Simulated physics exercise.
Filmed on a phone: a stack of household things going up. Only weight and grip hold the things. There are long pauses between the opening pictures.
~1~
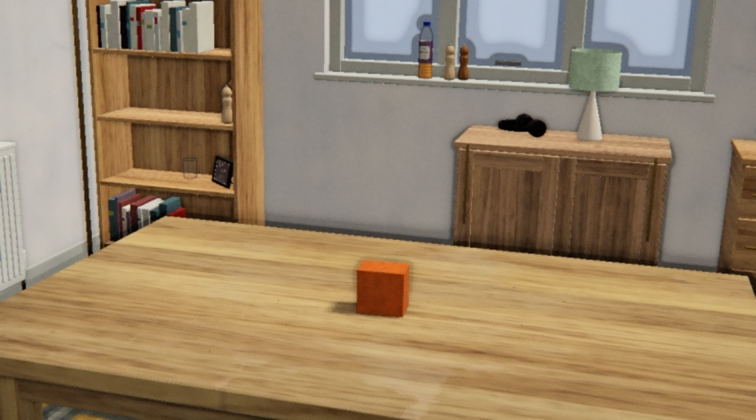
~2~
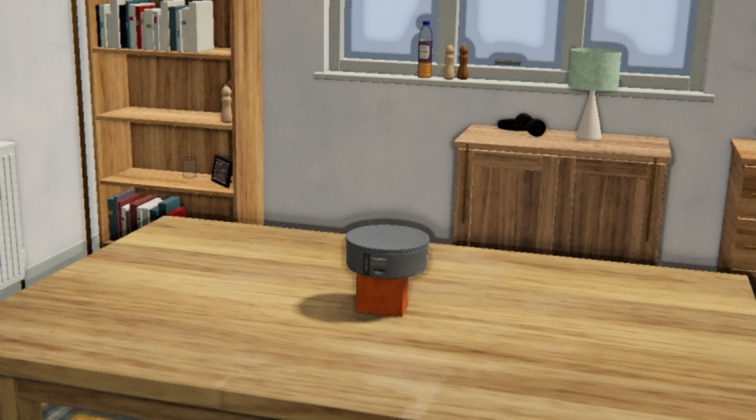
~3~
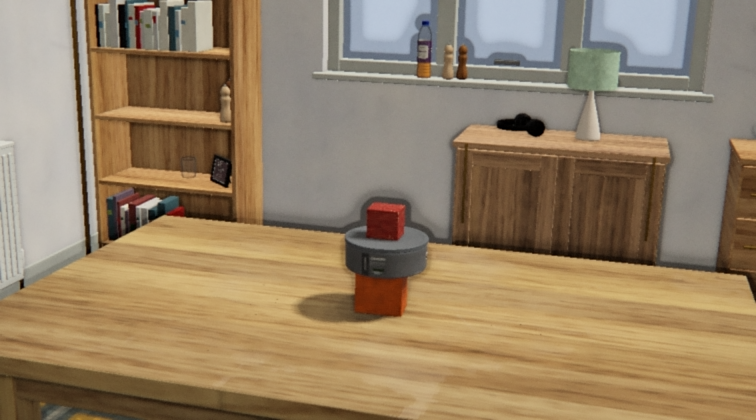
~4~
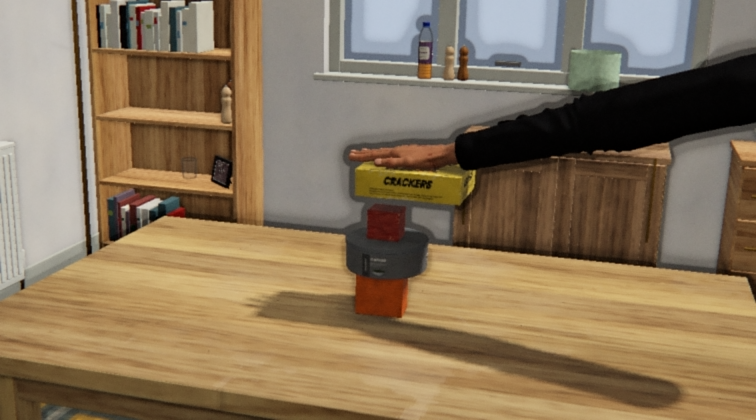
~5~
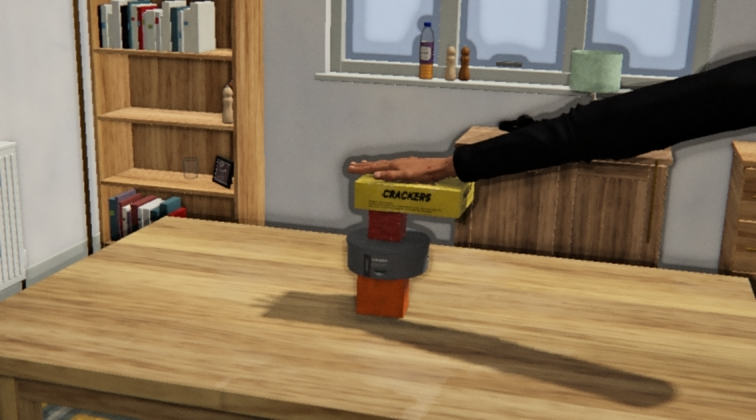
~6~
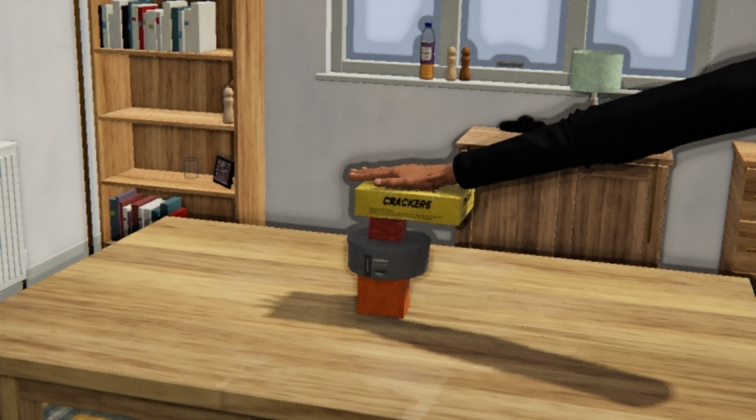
On a wooden table, an orange block, a grey tub and a red block stack up, a hand lowering a yellow crackers packet on top.
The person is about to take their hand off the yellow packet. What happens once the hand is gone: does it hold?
In the end the pile loses its balance.
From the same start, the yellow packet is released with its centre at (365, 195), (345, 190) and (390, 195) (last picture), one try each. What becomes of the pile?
First, it loses its balance; second, it loses its balance; third, it keeps its balance.
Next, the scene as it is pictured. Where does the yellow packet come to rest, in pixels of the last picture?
Around (555, 320).
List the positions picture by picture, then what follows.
The last thing is not in view yet, in the first frame.
The last thing is not in view yet; orange block (383, 288), in the second frame.
The last thing is not in view yet; red block (386, 221), in the third frame.
Still above its spot; yellow packet (416, 178); grey tub (387, 252), in the fourth frame.
Still above its spot; yellow packet (416, 191); orange block (383, 289), in the fifth frame.
In place under the hand; yellow packet (416, 197); red block (388, 223), in the sixth frame.
Then, 0.40 s past the last view, yellow packet now fallen.
Then, 0.80 s past the last view, things are still on the move.
Finally, fallen, yellow packet; the other 3 still in place. Final places as the last picture's camera would see them, yellow packet near (555, 320). The pile comes apart.
